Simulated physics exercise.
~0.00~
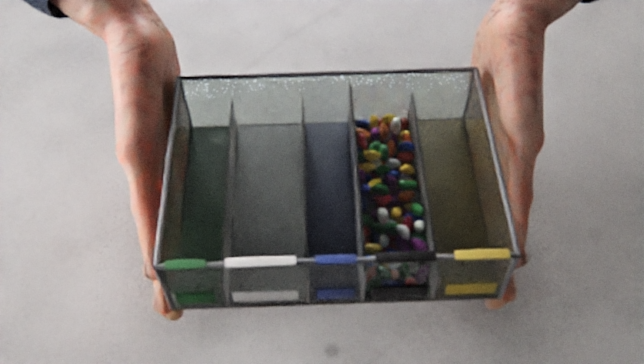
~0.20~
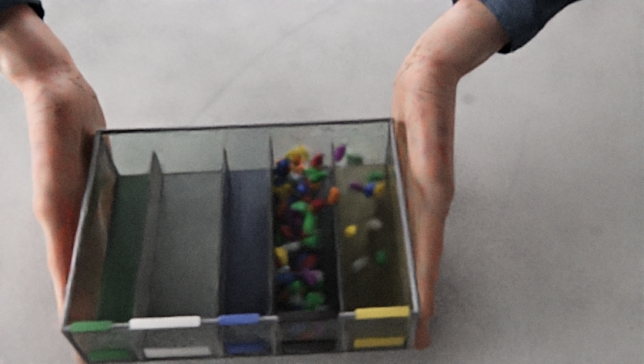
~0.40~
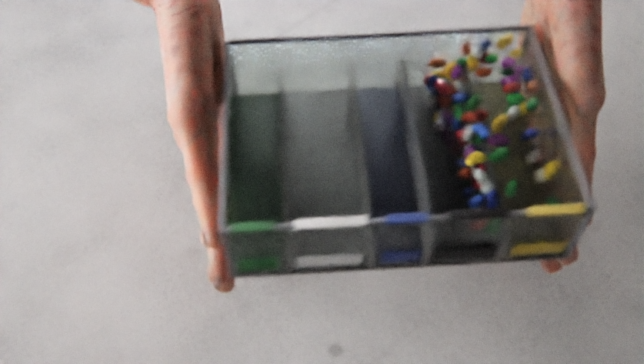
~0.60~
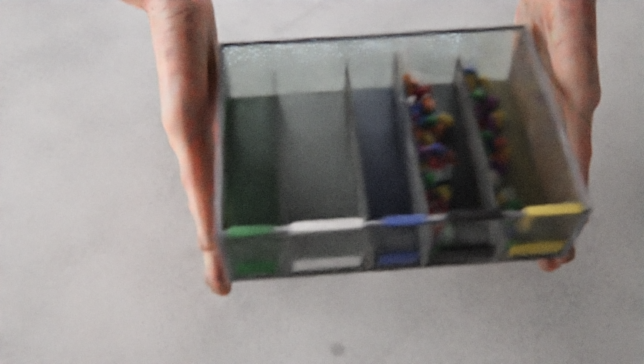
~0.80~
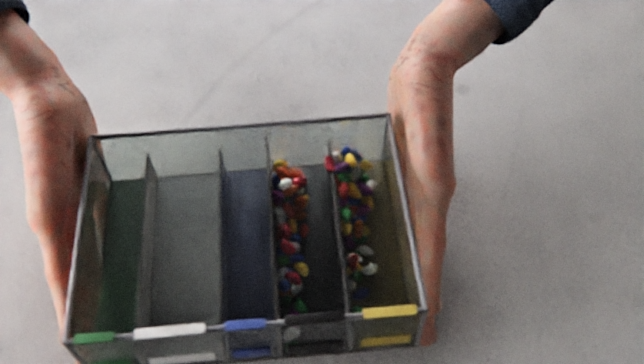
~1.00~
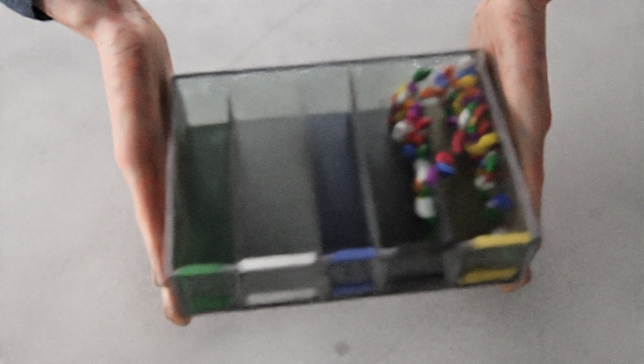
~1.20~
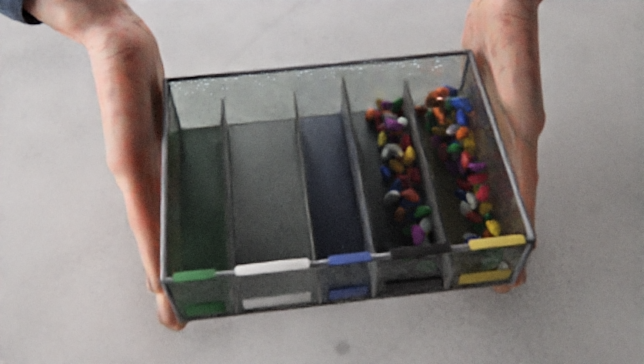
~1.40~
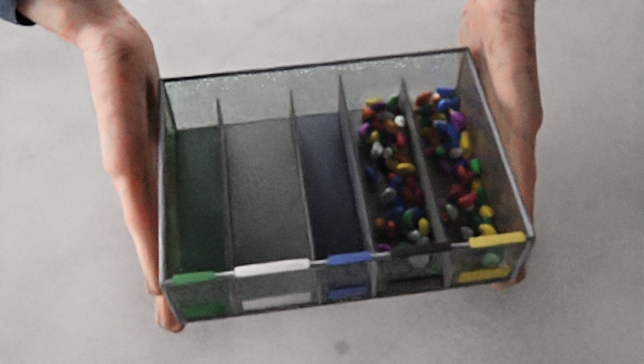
Two hands shake a divided clear box until colorful jelly beans fill both black and yellow sections.
